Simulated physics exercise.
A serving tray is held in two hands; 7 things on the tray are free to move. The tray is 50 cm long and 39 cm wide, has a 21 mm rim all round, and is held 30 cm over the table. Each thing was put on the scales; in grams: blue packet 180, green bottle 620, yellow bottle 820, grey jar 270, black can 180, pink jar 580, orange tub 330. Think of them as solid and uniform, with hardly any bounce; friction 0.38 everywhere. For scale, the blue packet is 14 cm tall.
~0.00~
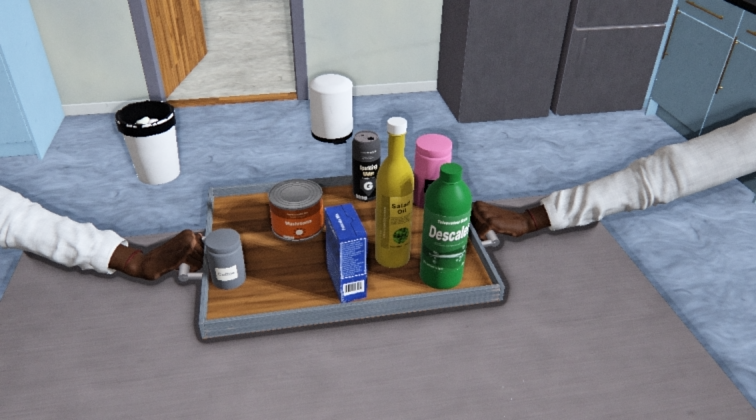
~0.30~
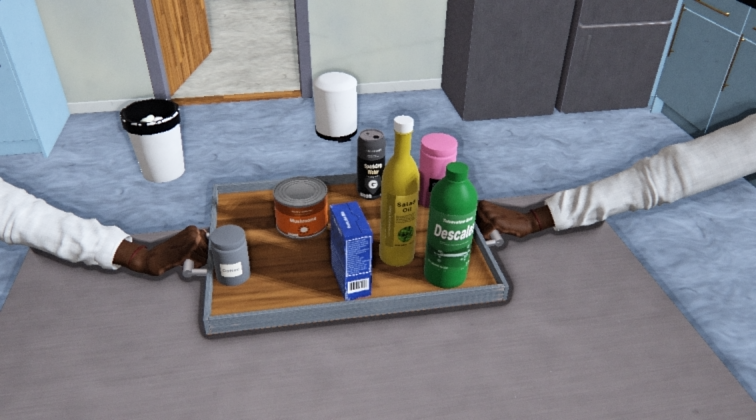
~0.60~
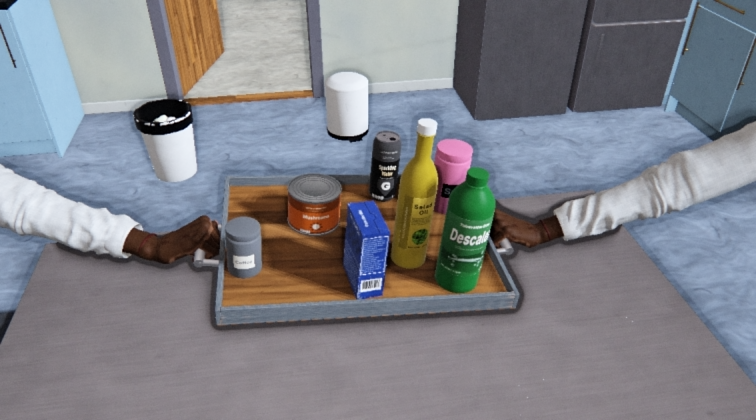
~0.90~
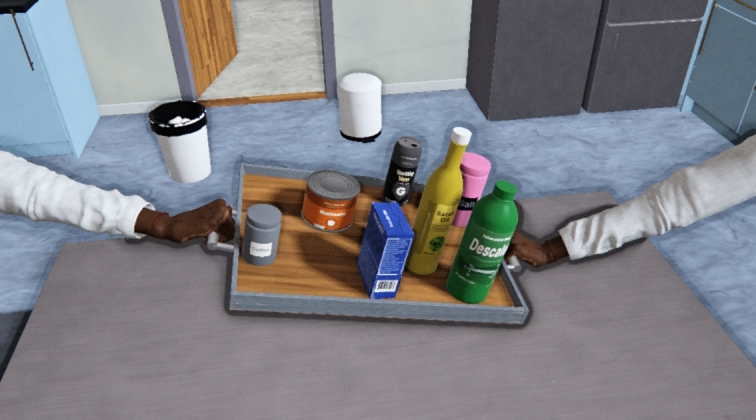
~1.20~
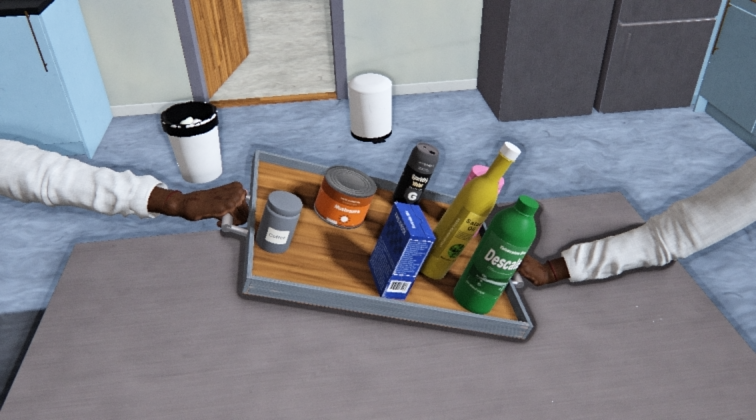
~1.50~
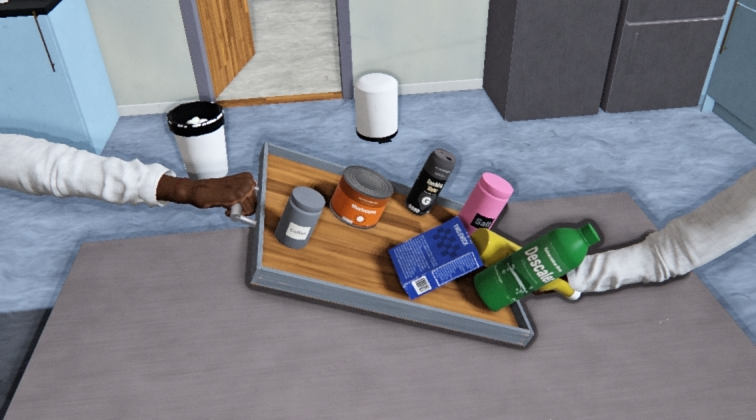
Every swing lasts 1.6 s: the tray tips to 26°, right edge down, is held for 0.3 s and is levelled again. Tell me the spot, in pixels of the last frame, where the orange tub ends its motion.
The orange tub ends its motion close to (463, 206).
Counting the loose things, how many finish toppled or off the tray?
The number here is 4.
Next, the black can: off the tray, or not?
When everything stops, the black can is out of bounds.
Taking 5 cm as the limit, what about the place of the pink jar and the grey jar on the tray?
As for the pink jar, it remains where it was, and the grey jar winds up somewhere else.
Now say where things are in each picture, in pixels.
Tray level; orange tub (297, 210); blue packet (346, 253), in the first frame.
Tray tilted 1°, right edge down; yellow bottle (400, 193); grey jar (231, 255), in the second frame.
Tray tilted 5°, right edge down; black can (385, 167); pink jar (450, 177), in the third frame.
Tray tilted 13°, right edge down; blue packet (384, 251); green bottle (485, 241), in the fourth frame.
Tray tilted 21°, right edge down; yellow bottle (468, 211) rocked 8° off its seat; grey jar (279, 222), in the fifth frame.
Tray tilted 25°, right edge down; orange tub (361, 197) 2 cm from its spot; black can (430, 183) 2 cm from its spot, in the sixth frame.
By 1.70 s, tray tilted 26°, right edge down; green bottle now off the tray; orange tub 7 cm from its spot near (384, 204); blue packet on its side.
By 2.20 s, tray tilted 25°, right edge down; orange tub 24 cm from its spot near (459, 232); blue packet on its side; black can rocked 70° off its seat.
By 3.00 s, tray tilted 7°, right edge down; black can now off the tray; orange tub 24 cm from its spot near (464, 214); blue packet on its side.
When it is over (4.1 s), off the tray, green bottle, yellow bottle and black can; lying over on the tray, blue packet; not toppled but over 5 cm from the start, grey jar and orange tub; the last one within 5 cm of the start. In the last view, orange tub near (463, 206).
